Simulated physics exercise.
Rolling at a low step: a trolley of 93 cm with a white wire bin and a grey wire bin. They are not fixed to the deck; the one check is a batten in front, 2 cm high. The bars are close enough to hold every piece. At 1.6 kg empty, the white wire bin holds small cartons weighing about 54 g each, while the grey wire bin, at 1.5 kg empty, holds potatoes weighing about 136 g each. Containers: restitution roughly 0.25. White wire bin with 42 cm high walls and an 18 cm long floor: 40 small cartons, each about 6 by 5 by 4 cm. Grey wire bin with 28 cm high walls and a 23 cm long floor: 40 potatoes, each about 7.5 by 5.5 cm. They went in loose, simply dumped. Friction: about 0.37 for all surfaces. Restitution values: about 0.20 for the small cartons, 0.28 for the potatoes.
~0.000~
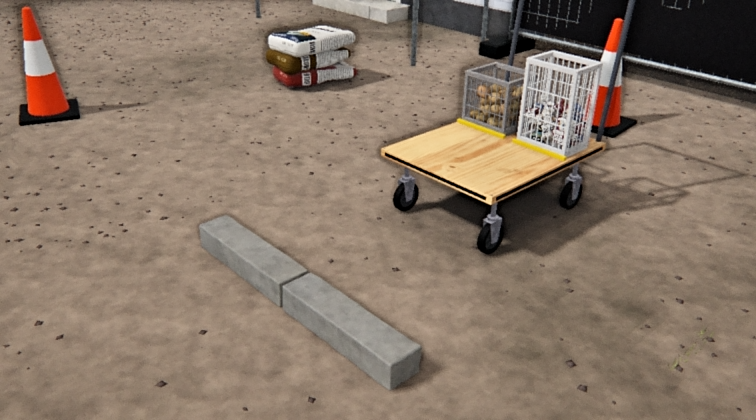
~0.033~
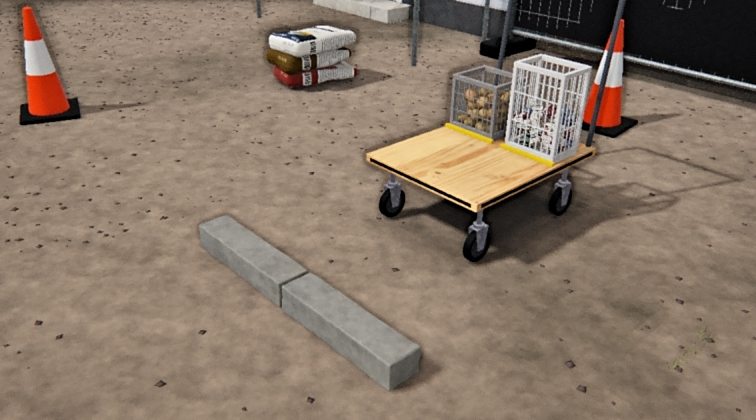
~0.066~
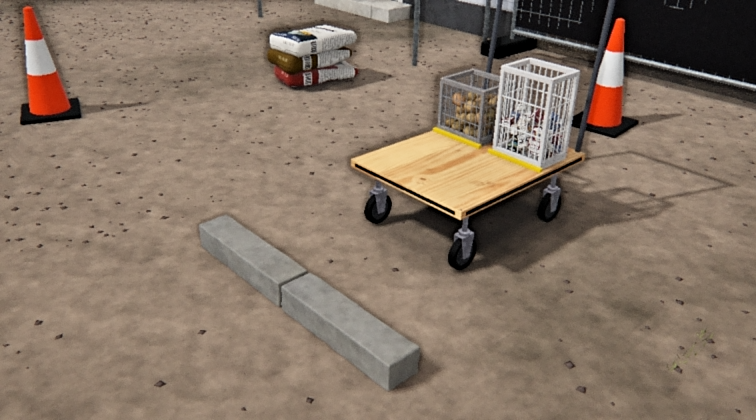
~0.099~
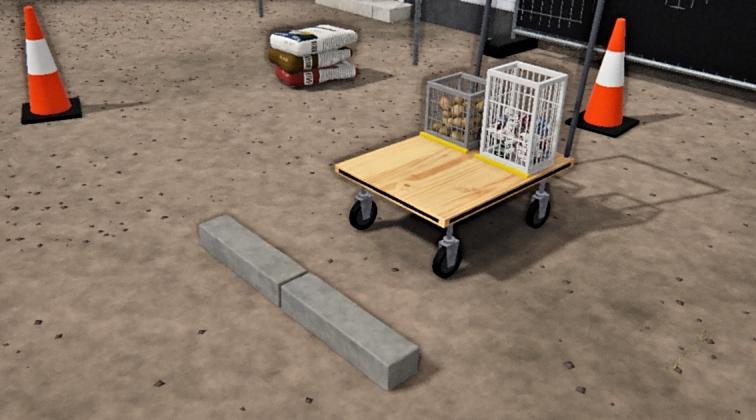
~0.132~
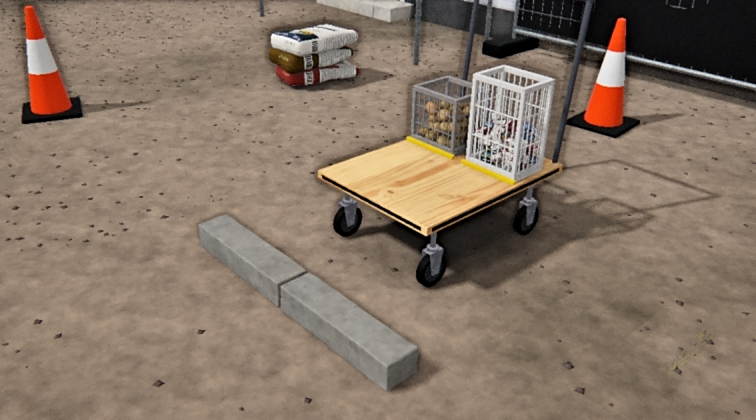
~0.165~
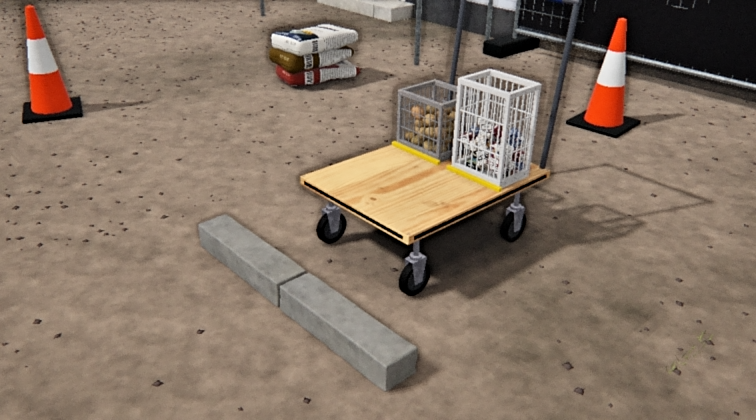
A wooden trolley carrying a grey wire bin and a white wire bin rolls left over dirt.
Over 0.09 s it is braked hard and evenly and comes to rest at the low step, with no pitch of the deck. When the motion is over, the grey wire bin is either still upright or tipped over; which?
The grey wire bin is tipped over.
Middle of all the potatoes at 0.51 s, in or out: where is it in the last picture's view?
At about (375, 143) in pixels.
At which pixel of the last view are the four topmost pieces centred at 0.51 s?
Mean position: Close to (375, 127) in the last view.
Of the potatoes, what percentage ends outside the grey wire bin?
Roughly 50 percent.
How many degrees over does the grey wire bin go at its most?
95°.
After 0.21 s, the stop begins.
After 0.33 s, the white wire bin leans 32° with 0 of 40 out and the grey wire bin leans 26° with 0 of 40 out.
After 0.51 s, the white wire bin is down with 1 of 40 out and the grey wire bin is down with 0 of 40 out.
After 0.81 s, the white wire bin is down with 8 of 40 out and the grey wire bin is down with 13 of 40 out.
Final count (at 1.56 s), the white wire bin is down with 9 of 40 out and the grey wire bin is down with 19 of 40 out. Greatest lean of the grey wire bin, 96°.
